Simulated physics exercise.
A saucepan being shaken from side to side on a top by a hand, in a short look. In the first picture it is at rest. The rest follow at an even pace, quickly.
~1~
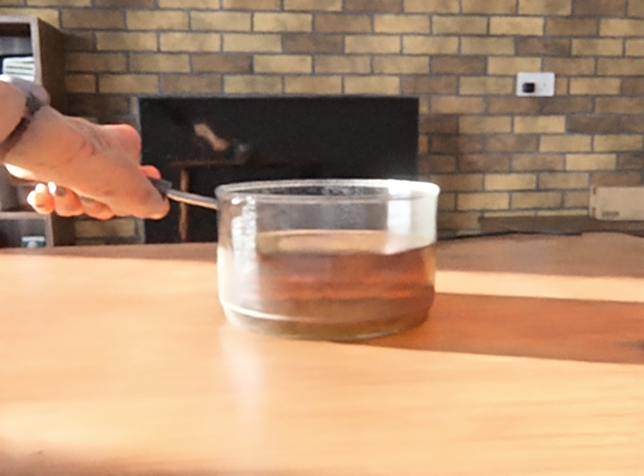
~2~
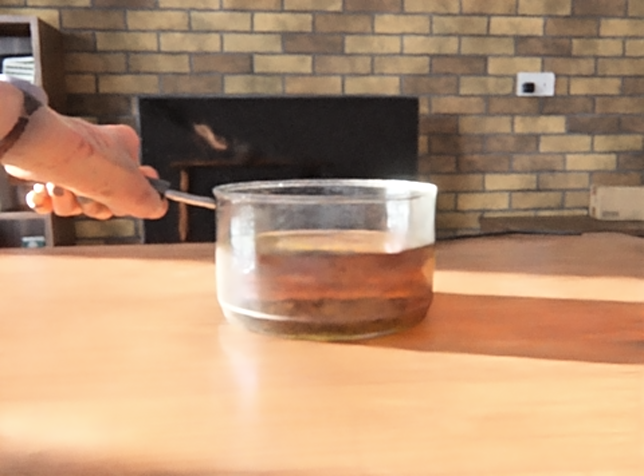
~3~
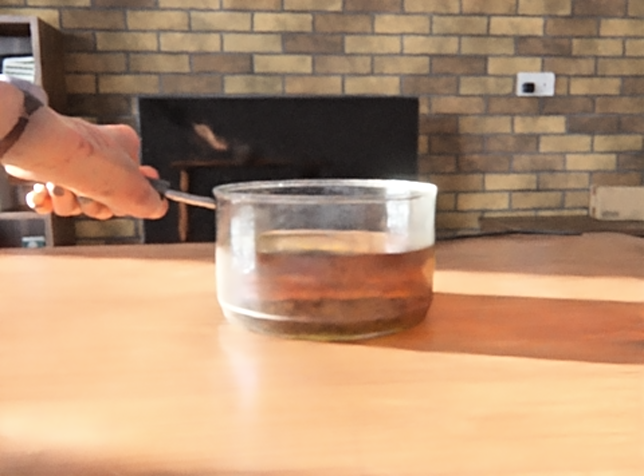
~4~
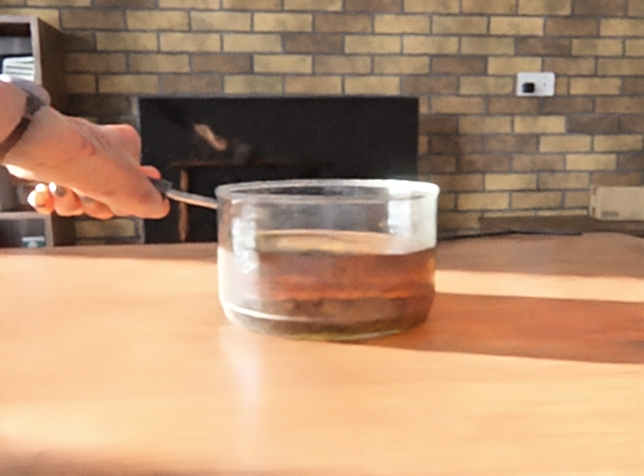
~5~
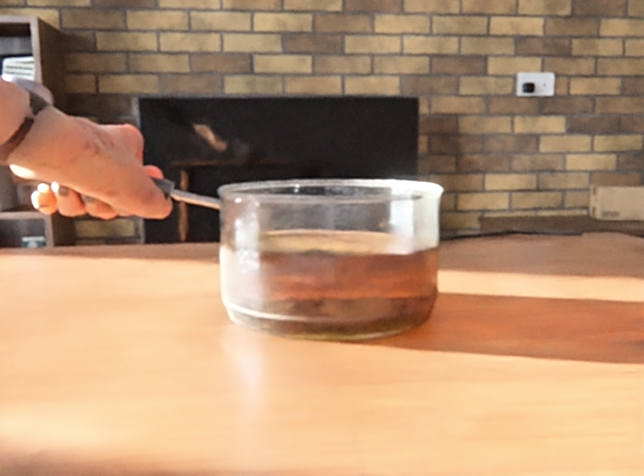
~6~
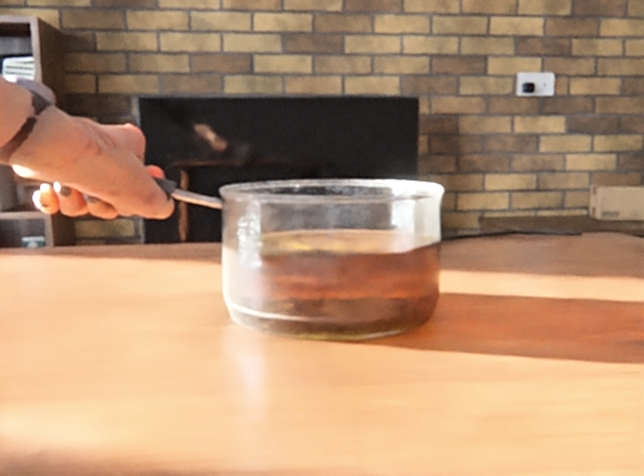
In a sunlit room with a brown and tan brick wall, the view is from just above a pale orange wooden tabletop. A clear glass saucepan about half full of reddish-brown liquid sits in the middle, its handle held by a hand at left, with a black panel behind. The hand shifts the pan very slightly left, then slightly right, the liquid staying nearly level.
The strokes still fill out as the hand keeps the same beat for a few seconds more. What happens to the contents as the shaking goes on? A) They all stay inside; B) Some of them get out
(A) They all stay inside.
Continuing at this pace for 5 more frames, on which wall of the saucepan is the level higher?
Clearly the left margin.
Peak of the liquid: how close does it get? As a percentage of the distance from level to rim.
The surge peaks at about 50 percent.
Soon after, the highest wave so far stays far below the rim.
Later, the highest wave so far climbs under half way to the rim.
In the end, the highest wave so far climbs under half way to the rim; nothing has left it.
